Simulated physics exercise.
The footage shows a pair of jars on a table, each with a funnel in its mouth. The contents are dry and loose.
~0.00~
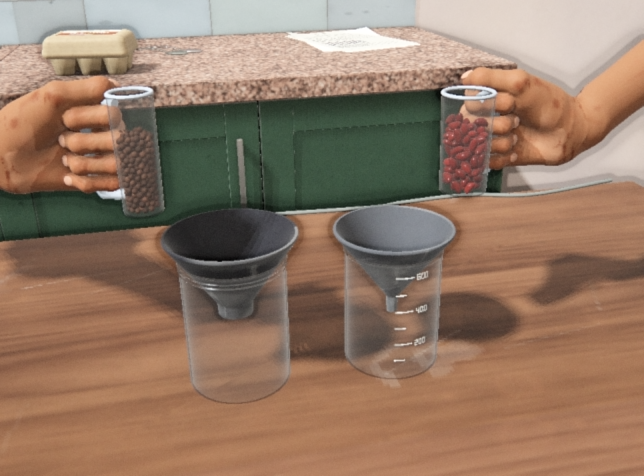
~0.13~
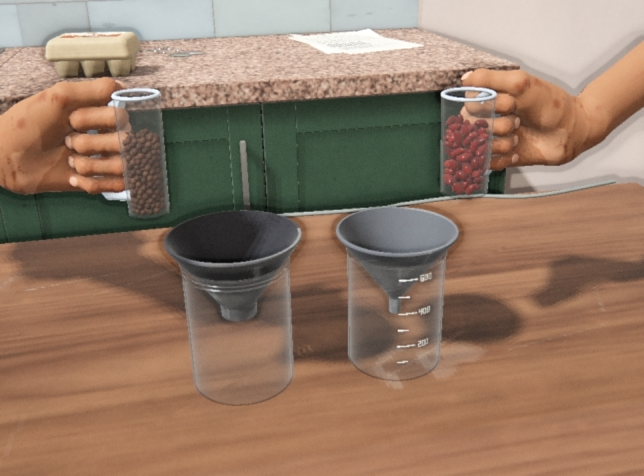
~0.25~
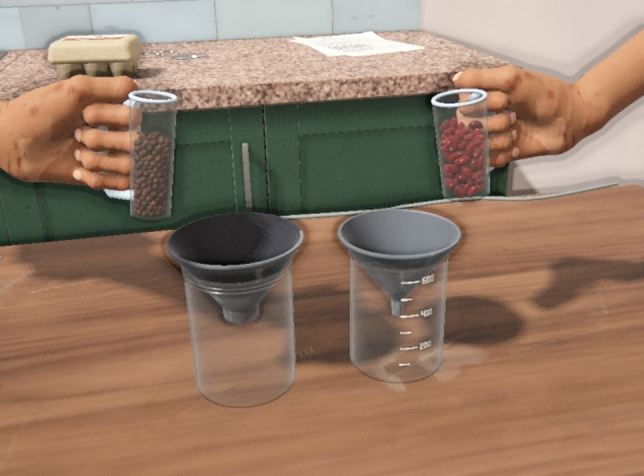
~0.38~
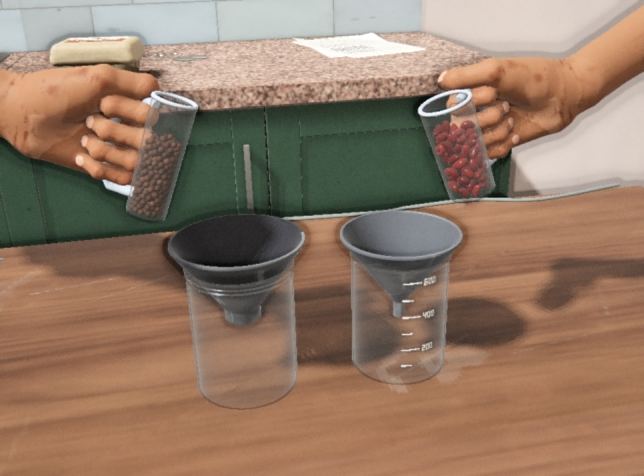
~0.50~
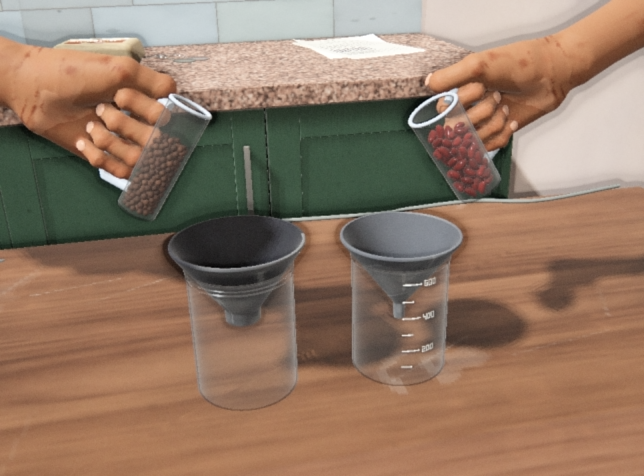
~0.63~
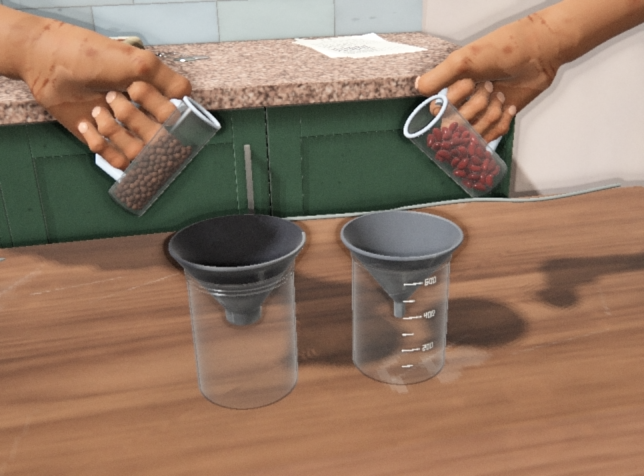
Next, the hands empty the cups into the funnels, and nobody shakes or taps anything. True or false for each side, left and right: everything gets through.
Left funnel - true; right - false.
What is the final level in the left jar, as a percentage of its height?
I'd say close to 10 in a hundred.
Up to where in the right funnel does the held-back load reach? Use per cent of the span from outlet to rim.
Fill level: Near 85 per cent.
By 0.90 s, left, every one still in the cup; right, every one still in the cup.
By 1.19 s, left, every one still in the cup; right, every one still in the cup.
By 1.53 s, left, roughly half still in the cup, roughly a third in or over the funnel, roughly a quarter down in the jar; right, roughly a third still in the cup, roughly two thirds in or over the funnel.
When it is over (2.7 s), left, every one down in the jar; right, every one stuck in the funnel, not one down in the jar.
